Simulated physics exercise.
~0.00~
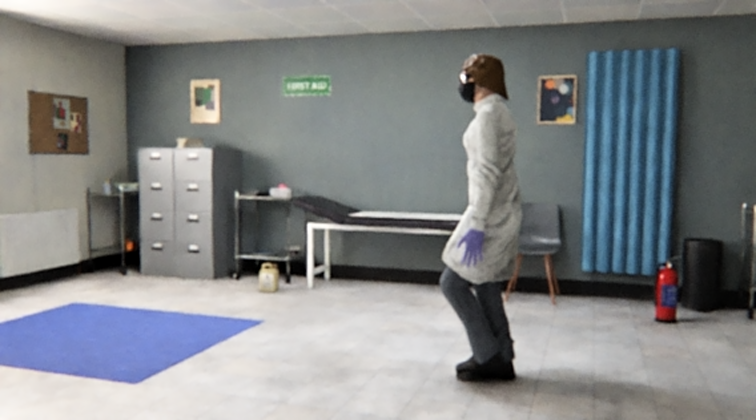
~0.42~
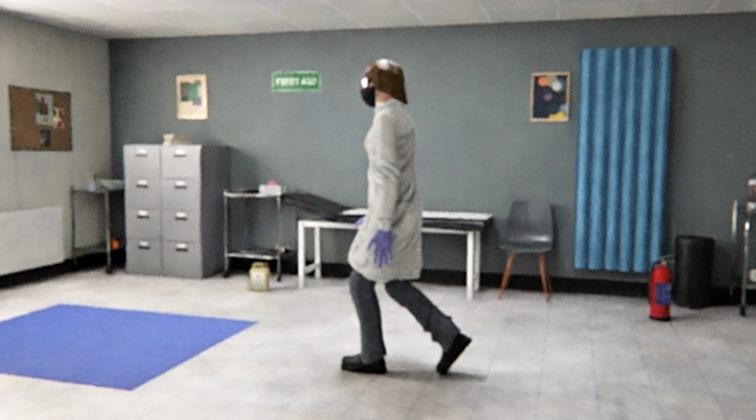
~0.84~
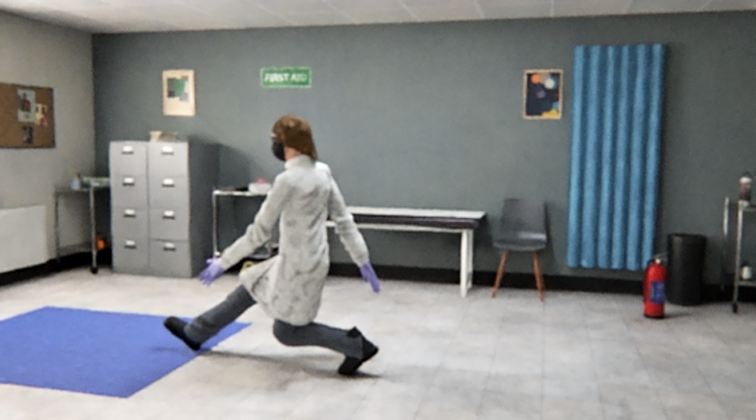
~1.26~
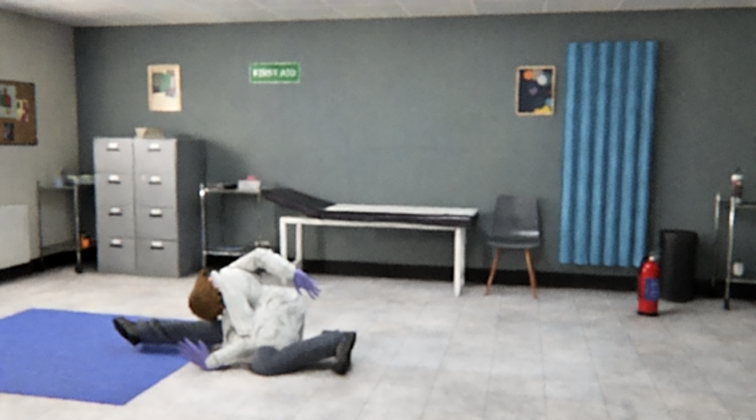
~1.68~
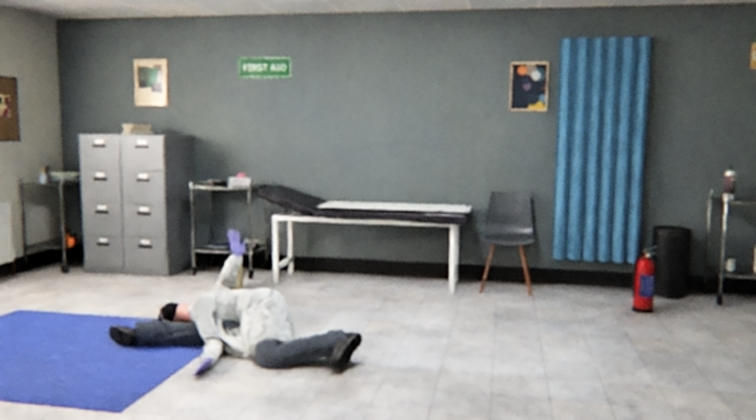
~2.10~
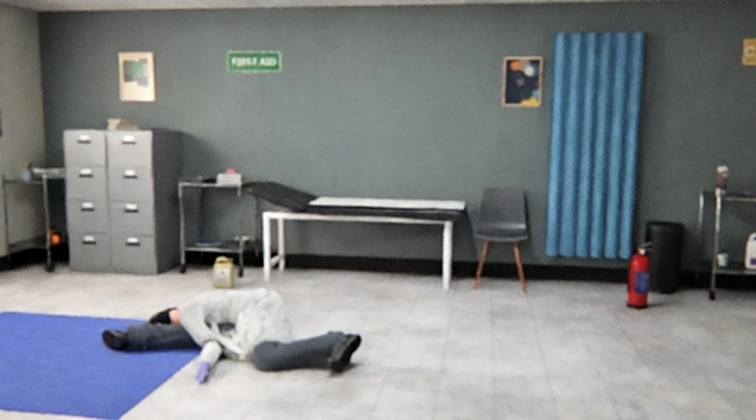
The clip shows a masked person in a white coat and purple gloves walking left through a first aid room, then stumbling into a deep stride and collapsing at a blue mat, one arm briefly rising before they lie still, head over its near edge, hips short of it.
